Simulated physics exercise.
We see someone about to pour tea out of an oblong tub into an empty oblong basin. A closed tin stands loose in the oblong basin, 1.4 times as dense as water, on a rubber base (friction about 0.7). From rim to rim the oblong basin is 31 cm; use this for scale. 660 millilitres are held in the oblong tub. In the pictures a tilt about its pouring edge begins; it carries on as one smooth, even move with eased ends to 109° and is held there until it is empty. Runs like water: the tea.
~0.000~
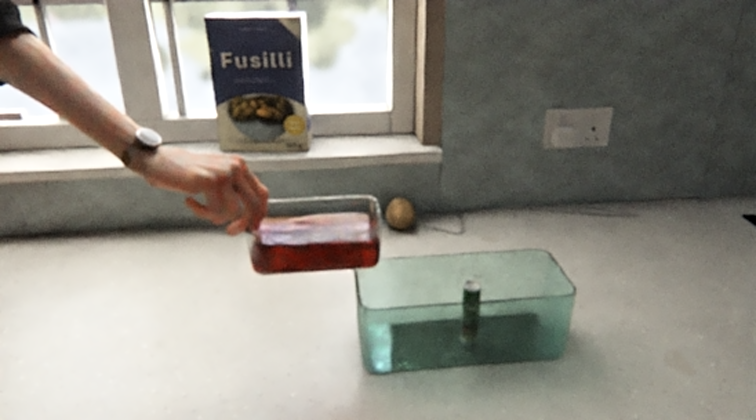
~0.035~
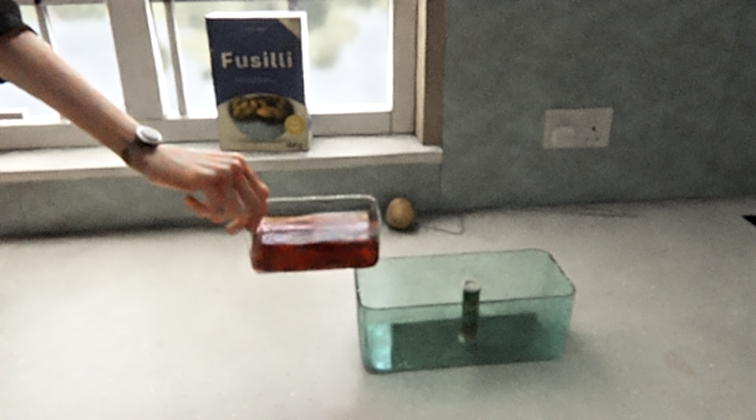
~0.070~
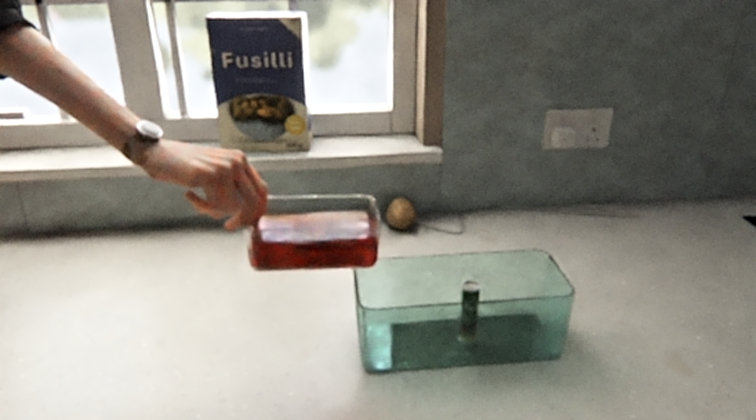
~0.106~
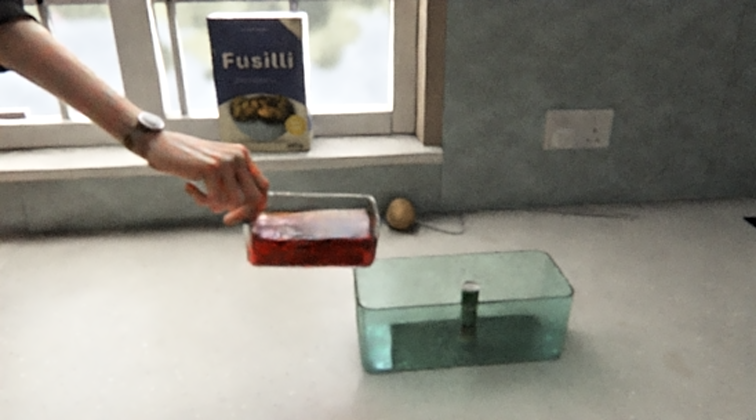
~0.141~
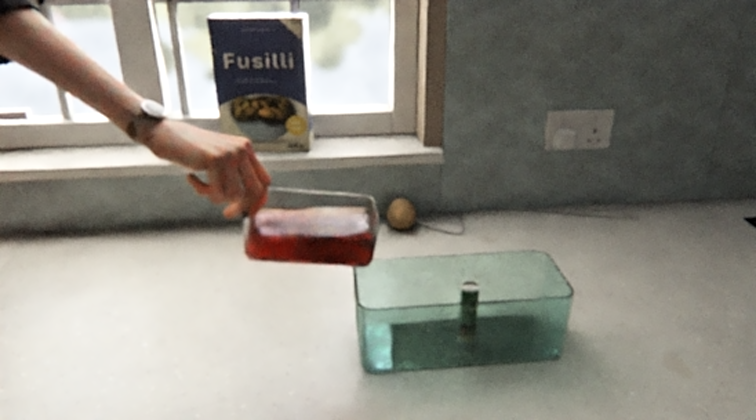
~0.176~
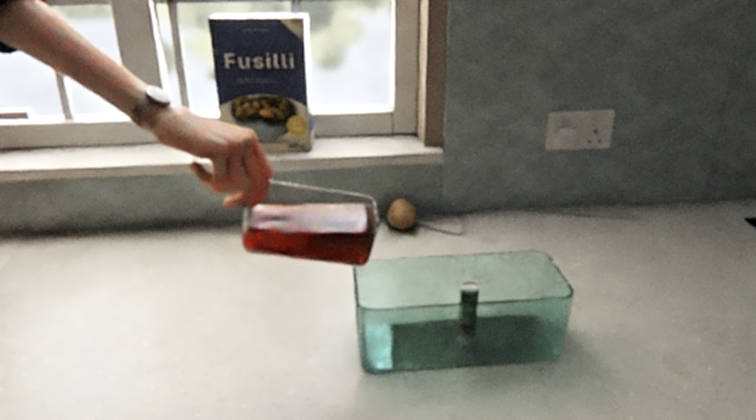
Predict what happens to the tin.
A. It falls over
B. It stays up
It falls over (A).
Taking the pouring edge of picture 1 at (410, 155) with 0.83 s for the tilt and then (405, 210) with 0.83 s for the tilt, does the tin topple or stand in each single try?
Run one: It does not tip. Run two: It does not tip.
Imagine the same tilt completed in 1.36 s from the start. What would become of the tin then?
Then it remains upright.
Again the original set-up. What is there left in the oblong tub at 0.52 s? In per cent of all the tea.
Roughly 44 per cent.
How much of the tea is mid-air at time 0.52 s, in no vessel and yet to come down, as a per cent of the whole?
Some 52 % is the figure.
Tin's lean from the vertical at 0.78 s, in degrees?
It is at some 25°.
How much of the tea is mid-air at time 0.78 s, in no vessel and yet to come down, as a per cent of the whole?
Around 10 per cent of the liquid is in flight.
Then, 0.52 s in, the tilt is 76° and 43 per cent is still to pour; the tin stands where it began.
Then, 0.78 s in, the tilt is 108° and 2 per cent is still to pour; the tin leans 25°.
Then, 1.04 s in, the tilt is 109° and 0 per cent is still to pour; the tin lies on its side.
Then, 1.33 s in, the tilt is 109° and 0 per cent is still to pour; the tin lies on its side.
Finally, the tin lies on its side.
